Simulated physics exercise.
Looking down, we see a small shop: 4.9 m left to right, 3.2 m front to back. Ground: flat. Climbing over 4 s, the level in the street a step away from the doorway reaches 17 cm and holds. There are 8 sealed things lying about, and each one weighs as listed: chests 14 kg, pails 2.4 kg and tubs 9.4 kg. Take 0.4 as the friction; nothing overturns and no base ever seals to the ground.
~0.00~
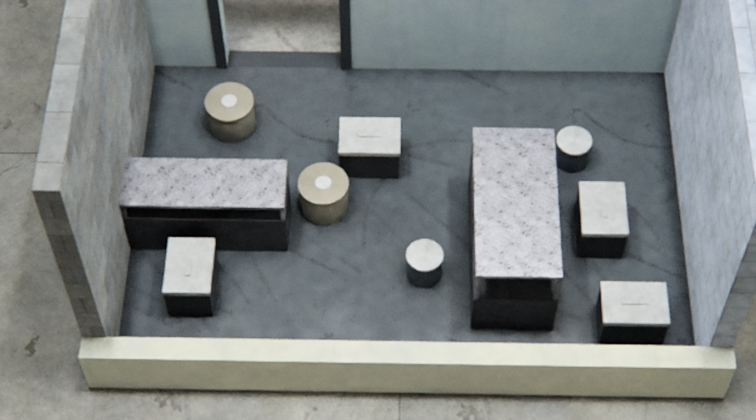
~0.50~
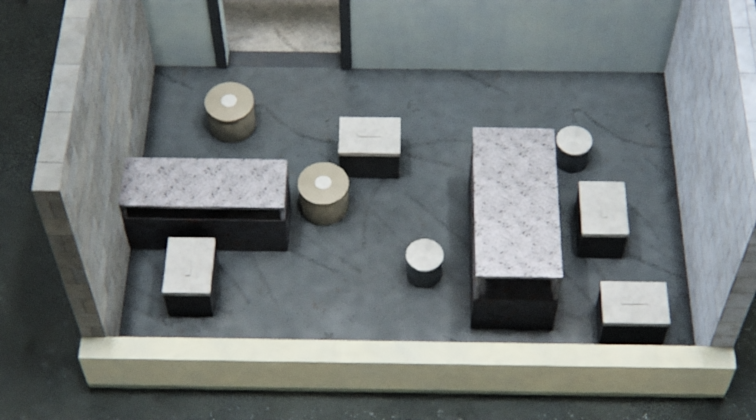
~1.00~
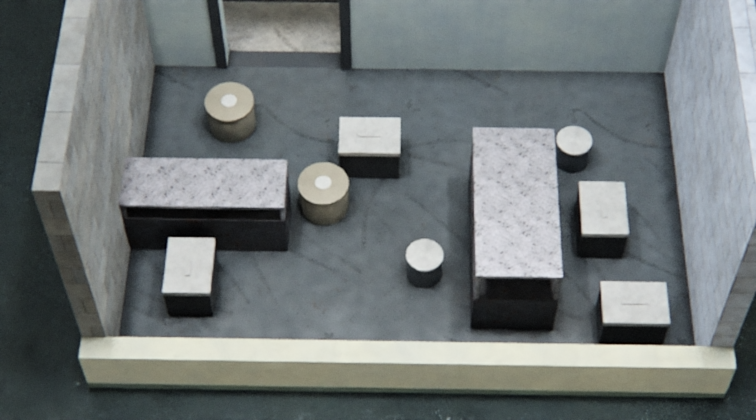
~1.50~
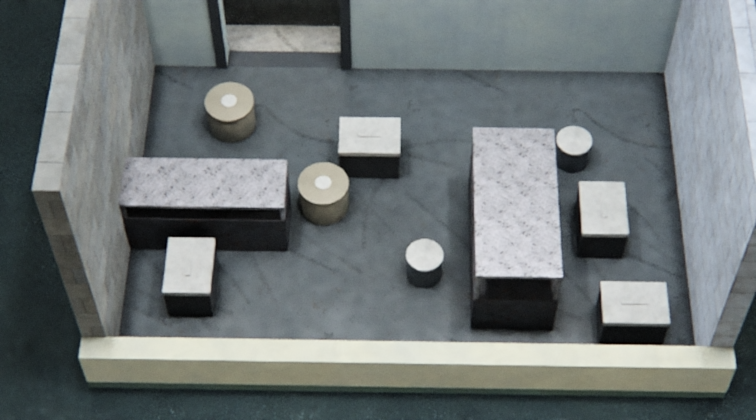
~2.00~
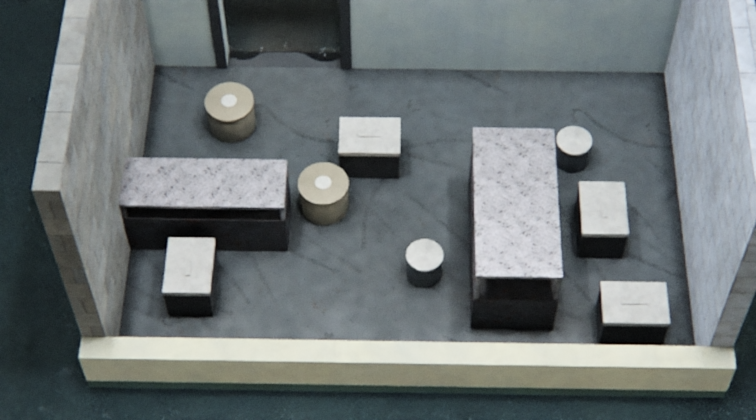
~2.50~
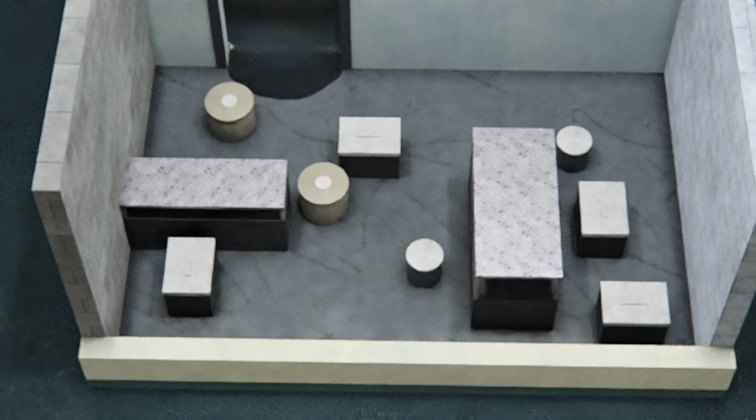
Dark water surrounded a small shop seen from above, then crept through the back doorway and spread just inside onto the grey floor, while the counters, pale boxes and round tubs stayed still.
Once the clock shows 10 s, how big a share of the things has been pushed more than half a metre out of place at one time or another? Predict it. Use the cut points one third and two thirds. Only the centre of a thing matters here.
It falls from one third to two thirds.
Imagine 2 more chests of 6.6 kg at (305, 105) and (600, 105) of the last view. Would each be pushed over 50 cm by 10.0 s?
Taking them in order, the first is above the threshold and the second is below the threshold.
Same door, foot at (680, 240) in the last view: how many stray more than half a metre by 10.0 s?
Result: 2 of them.
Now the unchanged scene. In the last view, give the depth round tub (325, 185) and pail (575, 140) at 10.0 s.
About 7 and 2 cm.
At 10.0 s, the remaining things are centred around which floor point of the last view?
Around (421, 253).
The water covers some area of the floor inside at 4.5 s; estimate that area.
Some 3.5 m2 of it.
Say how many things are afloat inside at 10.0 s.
4 of them.
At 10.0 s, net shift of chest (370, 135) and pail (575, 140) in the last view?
80 cm, 10 cm.
After 3.5 s 0 of 8 are over 50 cm from their spots; 0 afloat.
After 4.5 s 0 of 8 are over 50 cm from their spots; 0 afloat.
After 7.0 s 4 of 8 are over 50 cm from their spots; 2 afloat.
After 10.0 s 3 of 8 are over 50 cm from their spots, and 4 have been at some point; 4 afloat.
